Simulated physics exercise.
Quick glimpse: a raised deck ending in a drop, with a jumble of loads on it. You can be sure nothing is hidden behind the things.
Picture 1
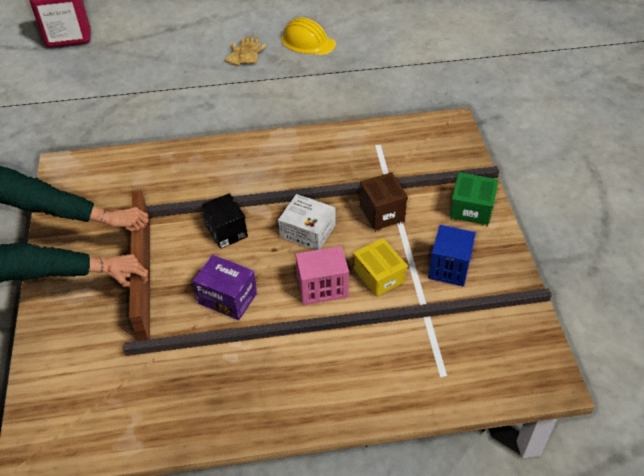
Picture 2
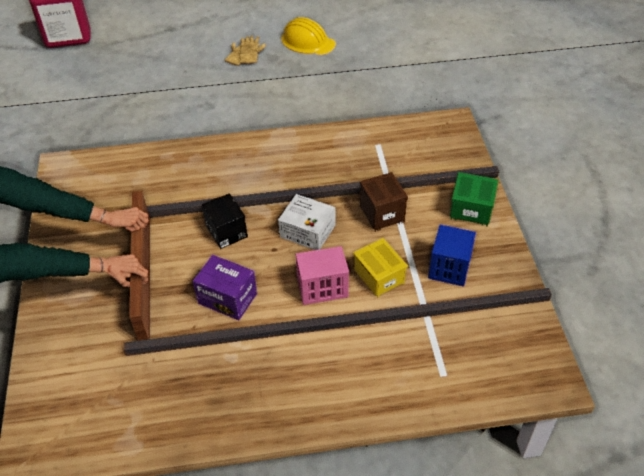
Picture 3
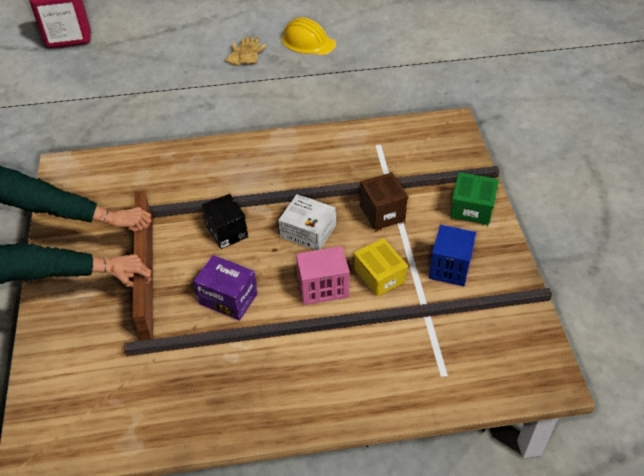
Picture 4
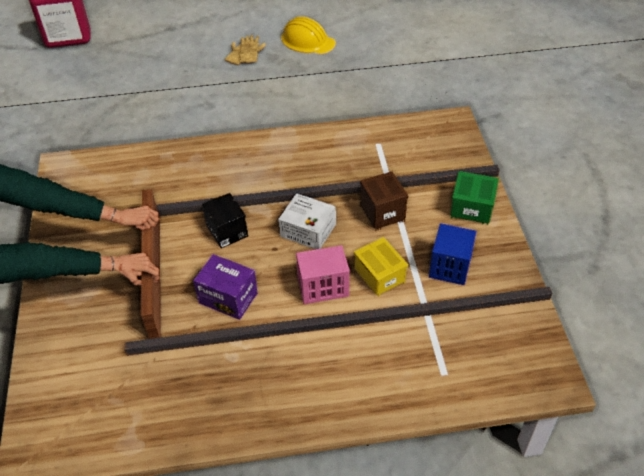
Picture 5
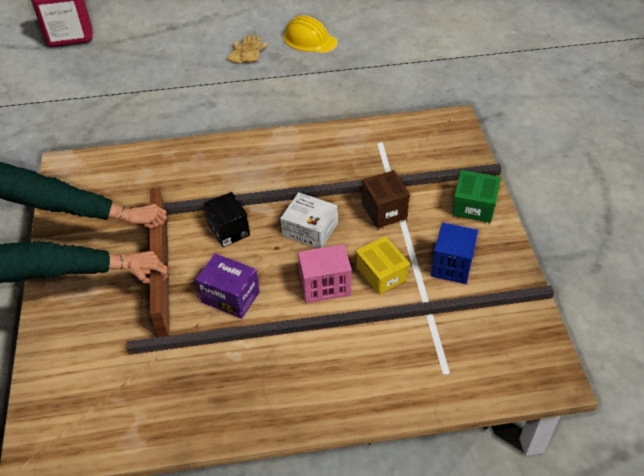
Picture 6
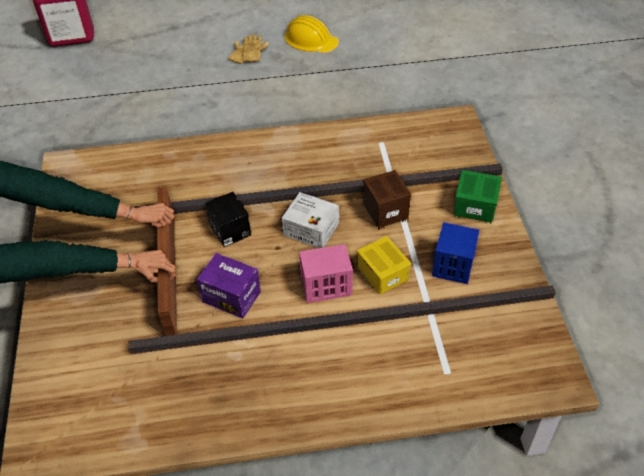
On a wooden deck scattered with eight colourful boxes and crates, two green-sleeved arms slid a brown plank slowly a short way right toward them, while the loads stayed where they were.
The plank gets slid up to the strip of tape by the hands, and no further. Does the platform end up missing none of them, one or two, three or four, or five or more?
Looks to me like the count going over is a one or a two.
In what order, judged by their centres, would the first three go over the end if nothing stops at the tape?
In order: The blue crate, the green tote, the yellow tote.
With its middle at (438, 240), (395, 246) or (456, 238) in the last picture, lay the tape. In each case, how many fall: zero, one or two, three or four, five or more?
Taking the three places in turn: 3 or 4, either one or two, 3 or 4.
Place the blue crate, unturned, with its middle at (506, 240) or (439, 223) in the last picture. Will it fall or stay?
In order, it drops down; is not lost.
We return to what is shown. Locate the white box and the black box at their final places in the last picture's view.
The white box comes to rest close to (451, 194), while the black box rests close to (417, 200).
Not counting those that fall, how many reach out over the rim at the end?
1 is the number.
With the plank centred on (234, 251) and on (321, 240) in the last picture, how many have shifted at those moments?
By the first moment it's 2, by the second it's 7.
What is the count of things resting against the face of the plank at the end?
That would be 2 of them.
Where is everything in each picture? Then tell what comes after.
The first picture shows green tote (474, 199); blue crate (452, 256); brown tote (383, 202); plank (141, 264); tape (407, 246).
The second picture shows blue crate (452, 256); white box (307, 222).
The third picture shows brown tote (383, 202); plank (144, 264).
The fourth picture shows green tote (474, 198); purple box (226, 287).
The fifth picture shows blue crate (454, 253); black box (227, 219).
The sixth picture shows green tote (477, 197); blue crate (456, 253); brown tote (386, 200); plank (167, 259); tape (410, 244).
Early on, none off yet; green tote at rest near (477, 197); blue crate at rest near (456, 253); brown tote at rest near (386, 200).
A while later, none off yet; green tote at rest near (477, 197); blue crate travelled a little near (462, 252); brown tote travelled a little near (400, 195).
Further along, none off yet; green tote travelled a little near (490, 196); blue crate travelled well along near (518, 241); brown tote travelled well along near (448, 186).
Finally, the number that fall off is one or two; lost, blue crate and green tote.
